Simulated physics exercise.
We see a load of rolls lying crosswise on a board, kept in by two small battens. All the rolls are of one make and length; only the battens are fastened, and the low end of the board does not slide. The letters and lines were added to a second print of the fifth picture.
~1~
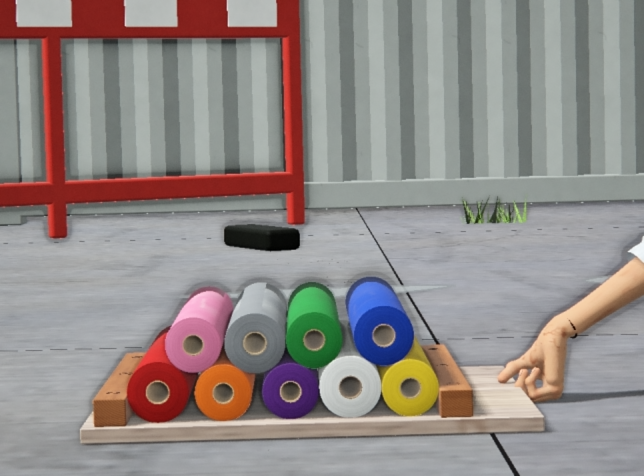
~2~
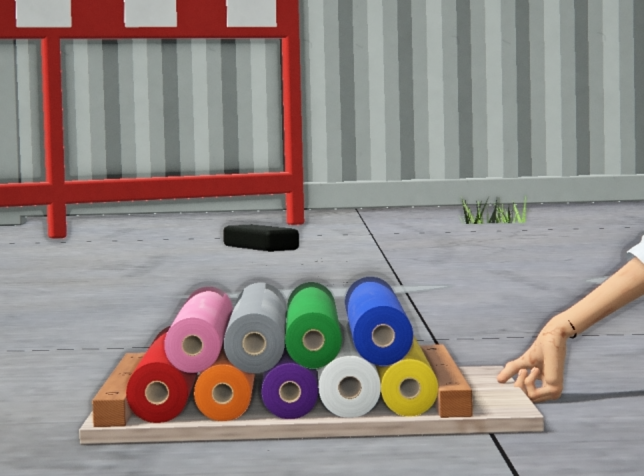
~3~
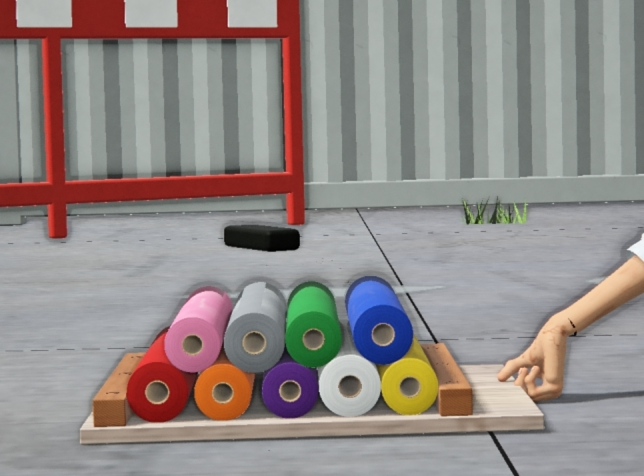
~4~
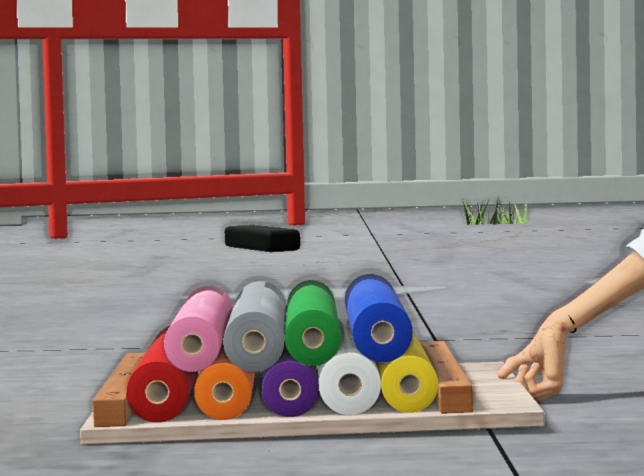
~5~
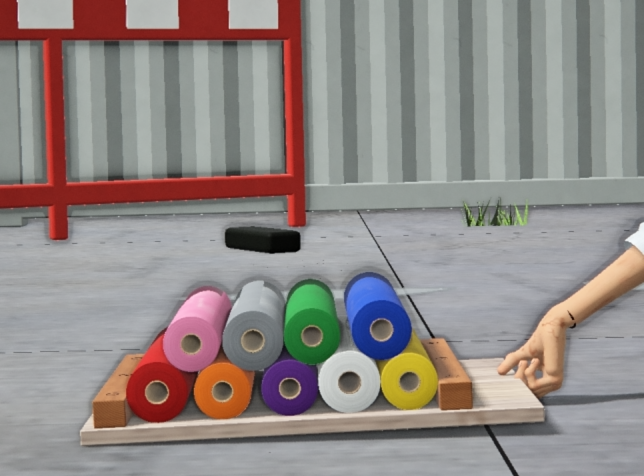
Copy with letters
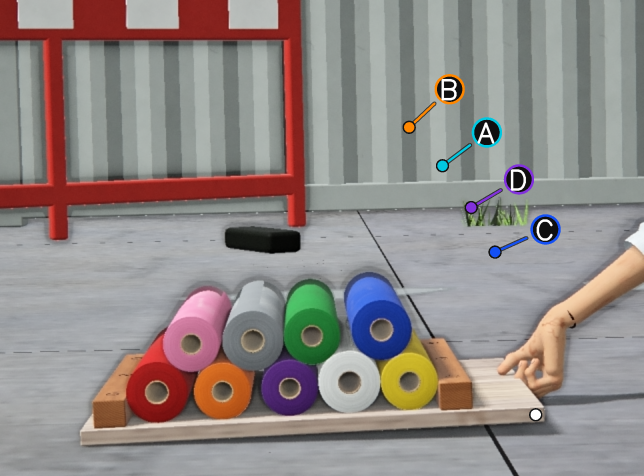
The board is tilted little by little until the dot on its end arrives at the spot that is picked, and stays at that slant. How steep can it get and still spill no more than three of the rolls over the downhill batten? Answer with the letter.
The answer is mark D.
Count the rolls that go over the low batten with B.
It comes to four.
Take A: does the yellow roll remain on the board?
Yes, with A.
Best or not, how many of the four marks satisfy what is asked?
Two of the four.
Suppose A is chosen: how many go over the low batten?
With A, four.
On the copy, A at (443, 166); B at (409, 127); C at (495, 252); D at (471, 208); the white dot at (536, 415).
On D. First, board at 17°.
Then, board at 29°.
Finally, board at 29°, three over the low batten (pink, grey, green).
By contrast, A four over the low batten (pink, blue, grey, green); B four over the low batten (pink, blue, grey, green); C three over the low batten (pink, grey, green).
